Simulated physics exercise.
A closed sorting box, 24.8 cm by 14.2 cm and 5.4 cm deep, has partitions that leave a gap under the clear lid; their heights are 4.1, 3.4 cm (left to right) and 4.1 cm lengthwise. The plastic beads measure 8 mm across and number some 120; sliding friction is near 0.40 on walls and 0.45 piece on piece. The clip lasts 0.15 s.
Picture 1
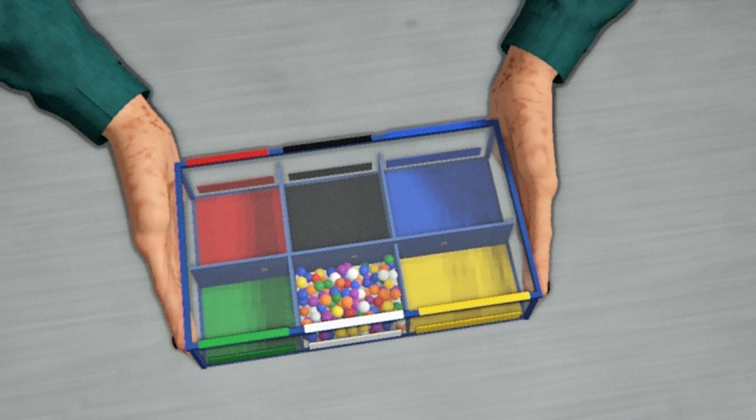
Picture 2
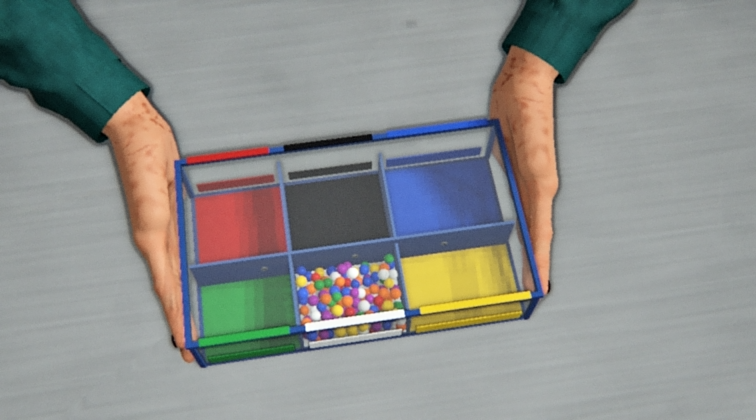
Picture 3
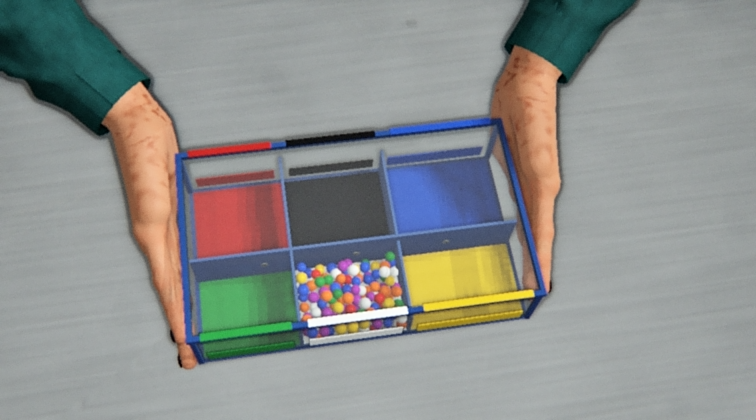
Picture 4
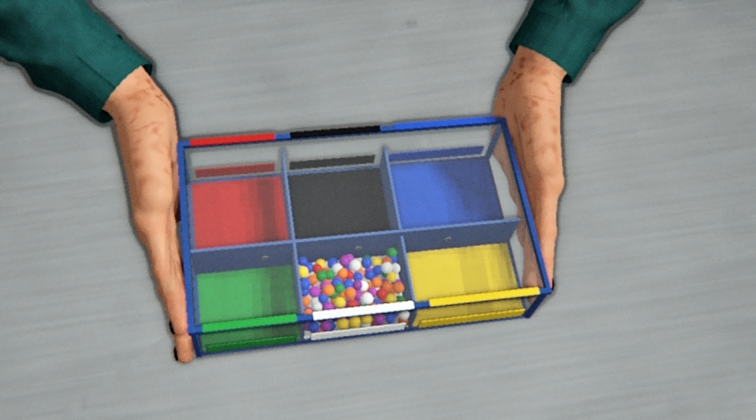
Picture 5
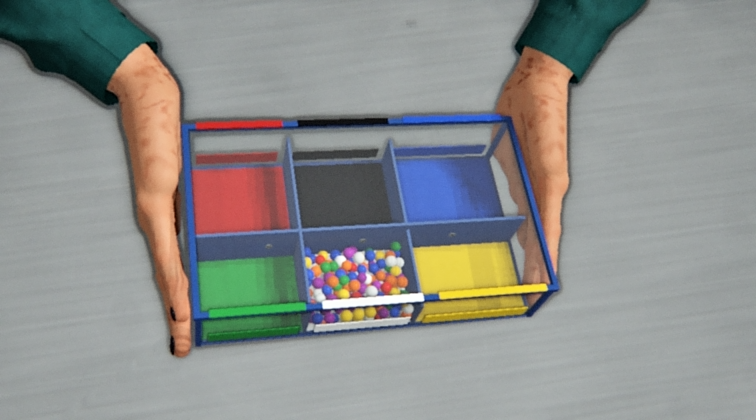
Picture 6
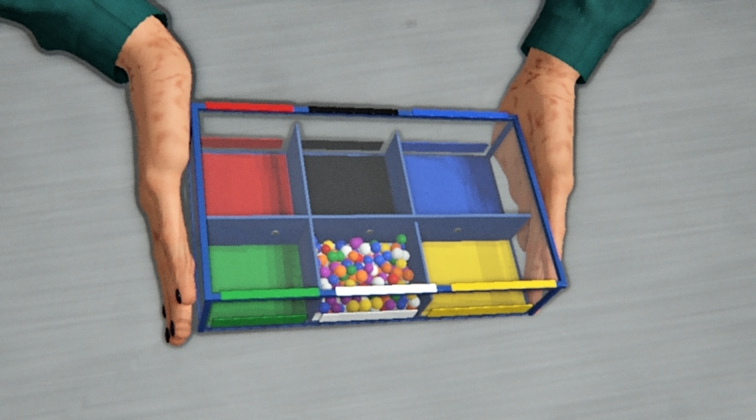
Two hands in dark green sleeves hold a clear-lidded sorting box by its left and right ends and slowly tilt it, turning it slightly, while the multicoloured beads stay in their section and the camera keeps still. The view looks down onto a pale grey surface. Red, black and blue compartments line the back, with green, bead-filled white and yellow ones in front.
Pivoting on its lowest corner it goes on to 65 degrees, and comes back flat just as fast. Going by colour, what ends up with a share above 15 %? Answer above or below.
Red below, blue below, green below, yellow above, white above, black below.
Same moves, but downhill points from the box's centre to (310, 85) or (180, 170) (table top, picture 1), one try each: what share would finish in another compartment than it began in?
About 5 and 15 per cent.
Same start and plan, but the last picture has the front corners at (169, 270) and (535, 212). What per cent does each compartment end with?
Red 0, blue 0, green 0, yellow 0, white 85, black 15.
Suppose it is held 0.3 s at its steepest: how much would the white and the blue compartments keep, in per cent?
In that case white 80, blue 0.
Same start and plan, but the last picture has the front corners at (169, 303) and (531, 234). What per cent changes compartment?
It would be near 5 per cent.
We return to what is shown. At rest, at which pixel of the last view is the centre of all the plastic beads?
At about (384, 290).
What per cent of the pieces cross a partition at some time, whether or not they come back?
About 25 per cent.
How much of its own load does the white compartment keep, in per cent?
About 80 per cent.
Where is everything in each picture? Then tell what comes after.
Box tilt 0 degrees, front corners at (191, 345) and (536, 293); white 100 %, in the first frame.
Box tilt 1 degrees, front corners at (191, 343) and (537, 292), in the second frame.
Box tilt 3 degrees, front corners at (192, 338) and (540, 291), in the third frame.
Box tilt 6 degrees, front corners at (194, 328) and (545, 289), lowest corner right back, in the fourth frame.
Box tilt 11 degrees, front corners at (200, 314) and (552, 286), lowest corner right back, in the fifth frame.
Box tilt 17 degrees, front corners at (211, 295) and (560, 283), lowest corner right back; white 100 %, in the sixth frame.
Then, 0.35 s after the last picture, tilt 64 degrees; yellow 5 %, white 95 %.
Then, 0.59 s after the last picture, tilt 25 degrees; yellow 20 %, white 75 %.
Then, 0.94 s after the last picture, tilt 0 degrees; yellow 20 %, white 75 %.
In the end, red 0 %, blue 0 %, green 0 %, yellow 20 %, white 75 %, black 0 %.
